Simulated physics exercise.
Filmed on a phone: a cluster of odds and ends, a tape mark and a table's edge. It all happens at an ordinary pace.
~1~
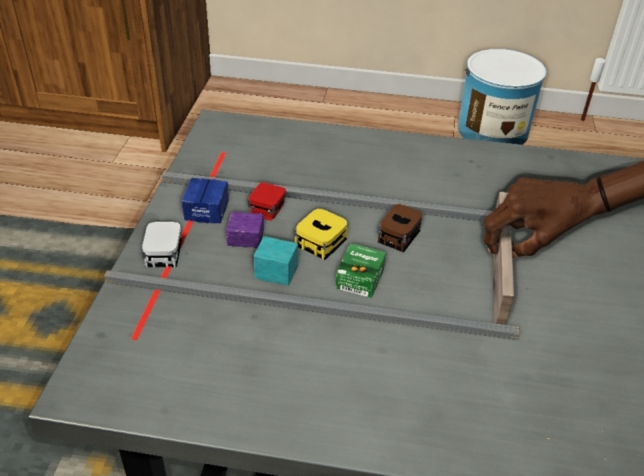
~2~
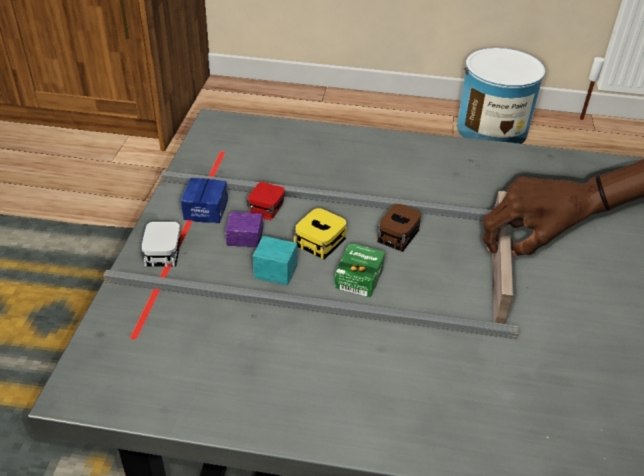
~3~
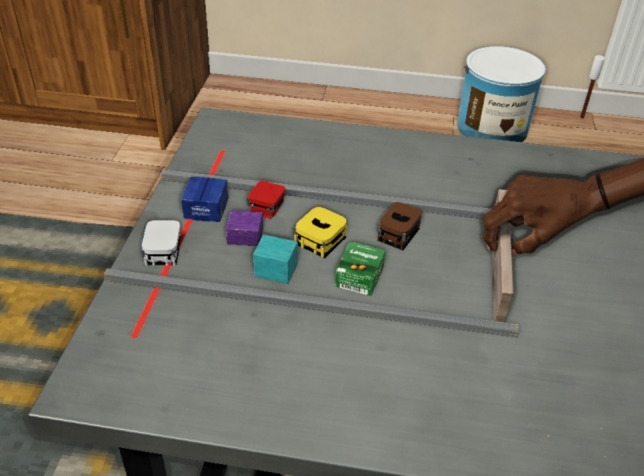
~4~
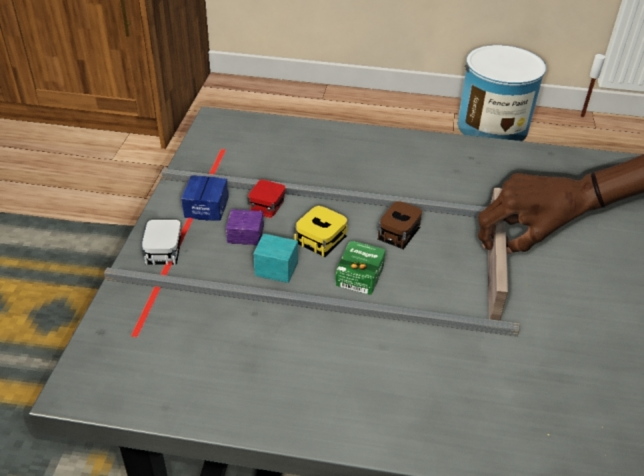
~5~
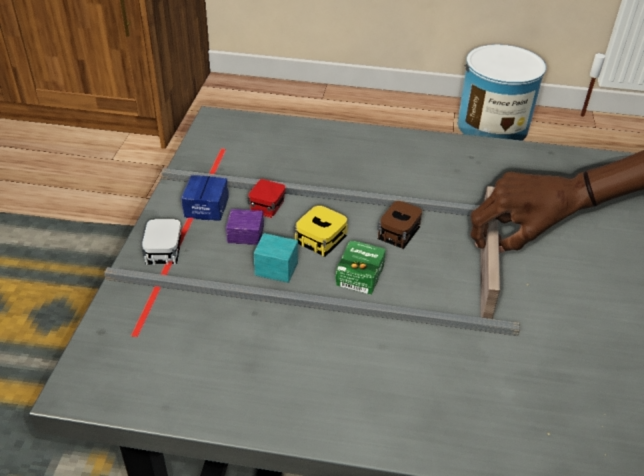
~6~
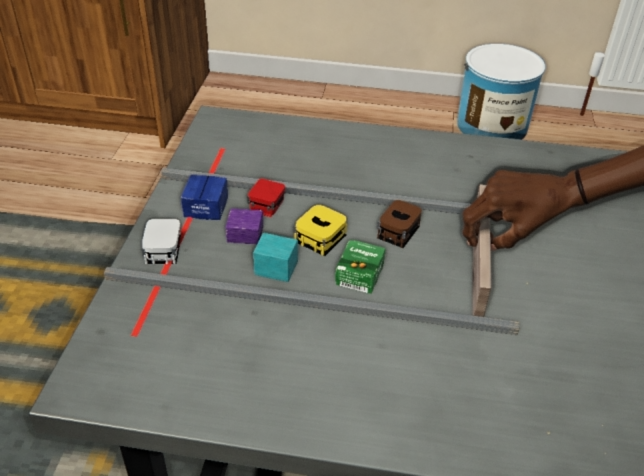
A hand held a small wooden board upright on a grey table, then slid it slightly left between two rails, while the colourful little boxes and cases near the red line stayed put.
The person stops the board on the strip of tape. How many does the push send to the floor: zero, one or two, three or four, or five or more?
The number that fall off is three or four.
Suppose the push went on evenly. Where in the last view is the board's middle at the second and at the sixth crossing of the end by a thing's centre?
Its middle is around (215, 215) and later (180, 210).
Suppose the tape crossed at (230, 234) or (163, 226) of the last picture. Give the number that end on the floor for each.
In that order 0 and 6.
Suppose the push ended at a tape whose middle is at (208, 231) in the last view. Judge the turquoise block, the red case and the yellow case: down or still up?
The turquoise block does not fall, the red case is kept, the yellow case remains up.
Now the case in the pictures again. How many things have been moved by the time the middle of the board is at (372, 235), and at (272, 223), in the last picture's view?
3 and 8.
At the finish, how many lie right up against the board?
The number is 2.
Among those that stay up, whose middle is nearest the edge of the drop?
Foremost is the turquoise block.
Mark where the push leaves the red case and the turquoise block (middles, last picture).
About (159, 185), and the other about (116, 240).
A little later, none off yet; white case at rest near (162, 242); blue box at rest near (205, 197); purple block at rest near (245, 226).
Next, none off yet; white case moving near (156, 243); blue box moving near (197, 195); purple block shifted well along near (189, 228).
When it is over, the number that fall off is three or four; down, purple block, blue box and white case.
